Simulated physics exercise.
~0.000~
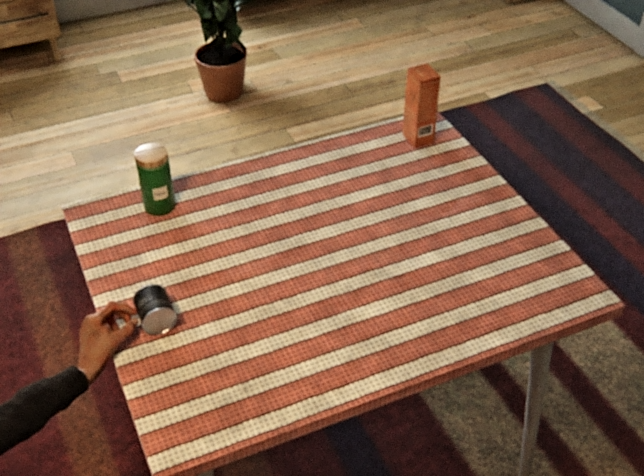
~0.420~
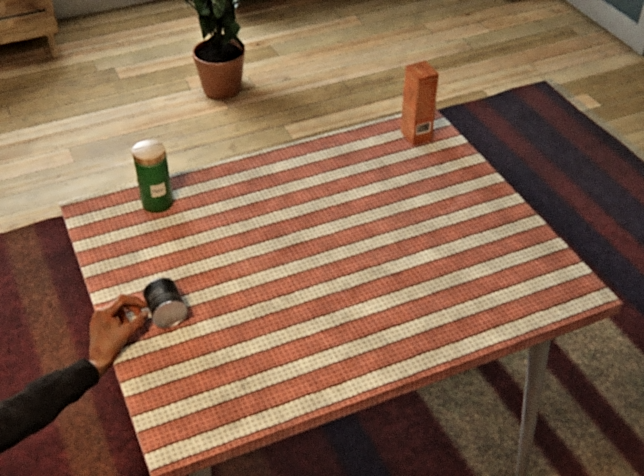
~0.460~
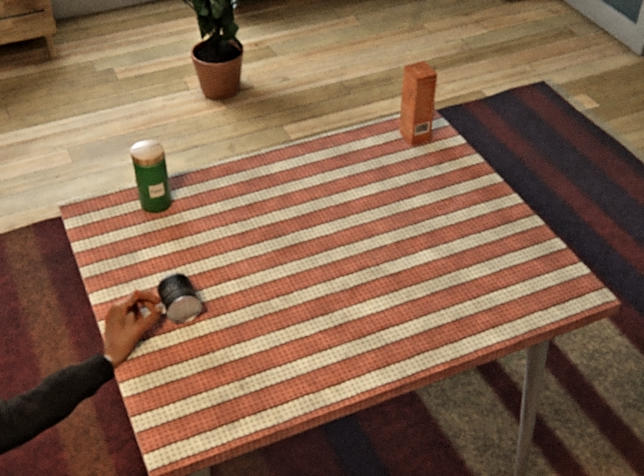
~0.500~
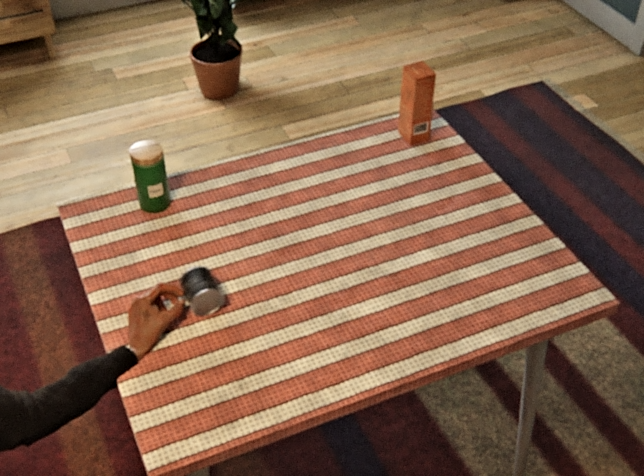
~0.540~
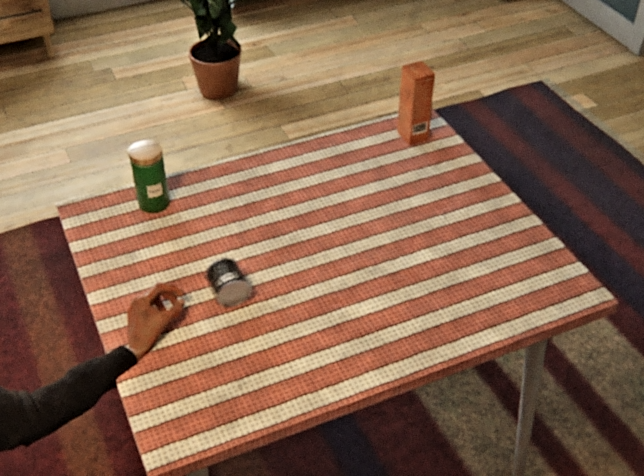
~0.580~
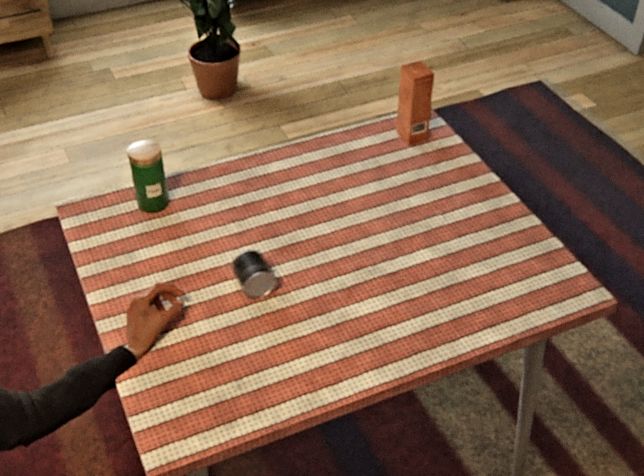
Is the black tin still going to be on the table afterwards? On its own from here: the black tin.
Turns out it is no longer on the table.
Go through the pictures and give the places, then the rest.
In the first frame, under the hand; black tin (155, 309).
In the second frame, under the hand; black tin (165, 303).
In the third frame, under the hand; black tin (179, 298).
In the fourth frame, black tin (201, 291).
In the fifth frame, black tin (228, 282) displaced about its own width.
In the sixth frame, black tin (254, 274) displaced well along.
Around 0.78 s, black tin displaced well along near (376, 236).
Around 1.08 s, black tin now off the table.
Around 1.48 s, things are still on the move.
Finally (1.6 s), off the table, black tin.
